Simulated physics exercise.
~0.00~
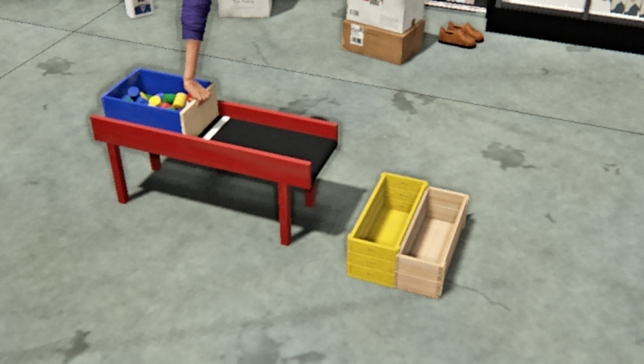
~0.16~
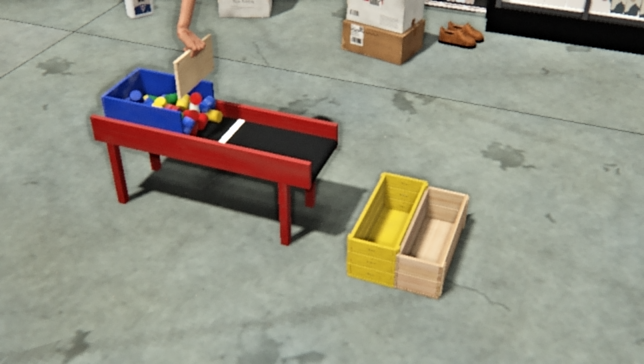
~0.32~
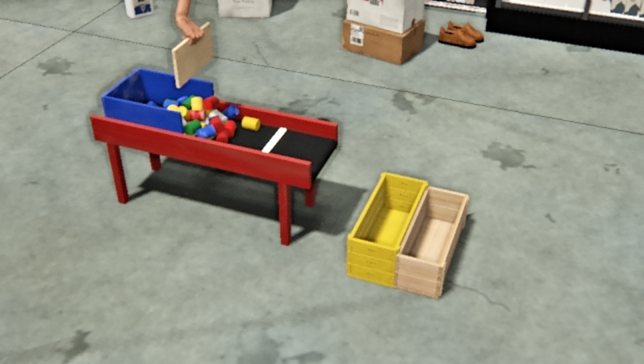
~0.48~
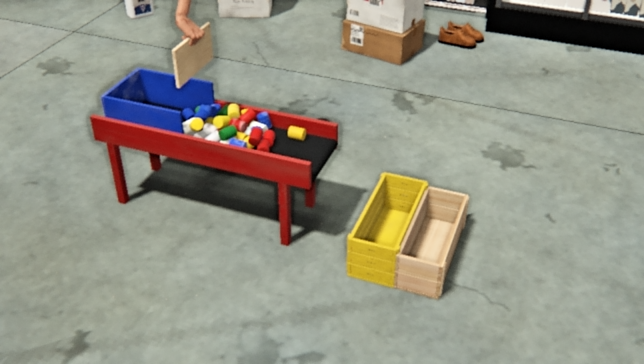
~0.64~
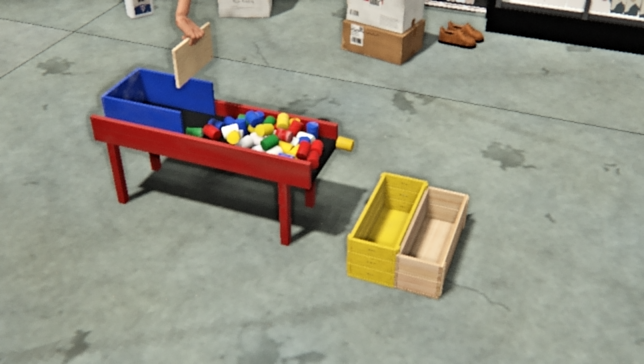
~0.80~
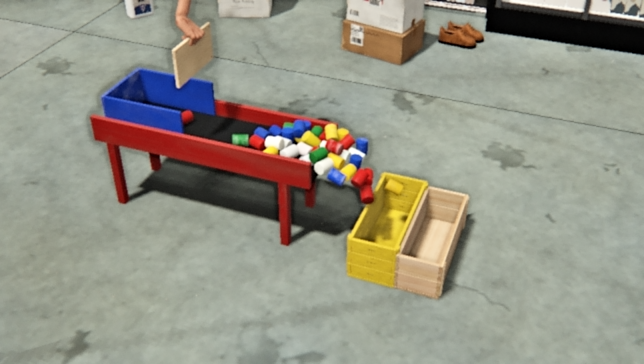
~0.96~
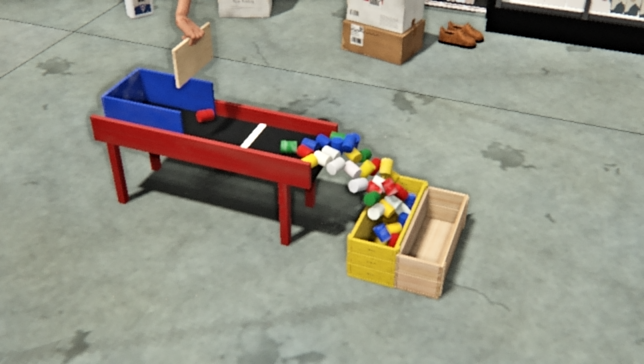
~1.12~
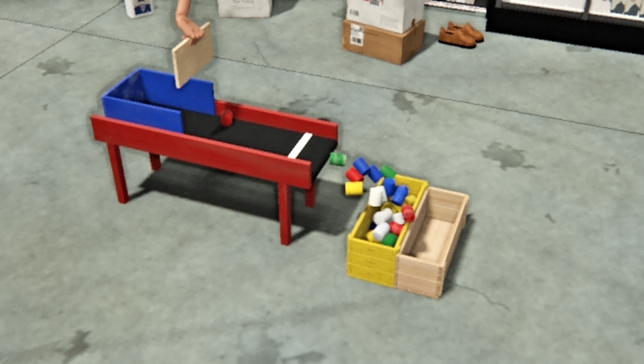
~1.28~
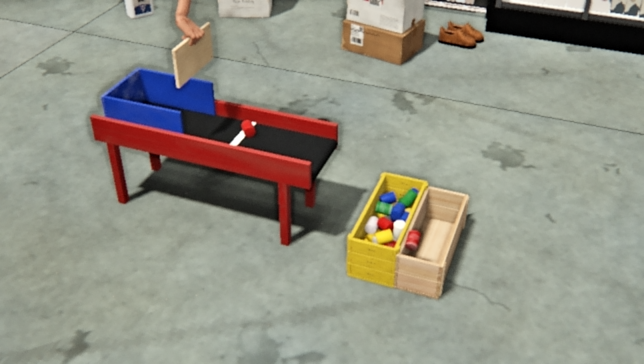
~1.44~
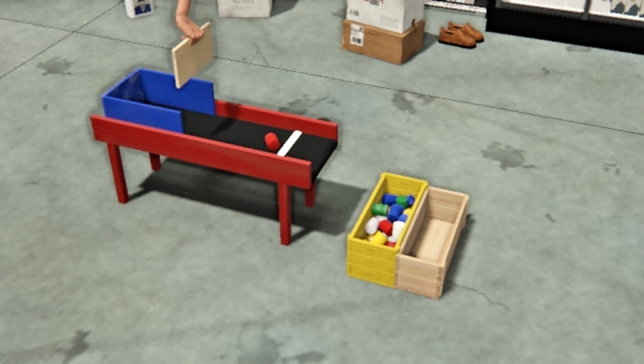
The clip opens with a hand holding a wooden gate against a blue pen full of small, colourful cylinders at the left end of a red-sided conveyor. The hand lifts the gate and the black belt carries the loose pieces rightward in a spreading heap. They reach the far end and tumble off in a thick stream, dropping mostly into the yellow tote, while a red straggler lingers near the pen. As the last of the stream falls, the straggler rides along alone. Finally, the yellow tote holds a colourful pile, the wooden tote looks nearly empty, and the red piece is still on the belt.
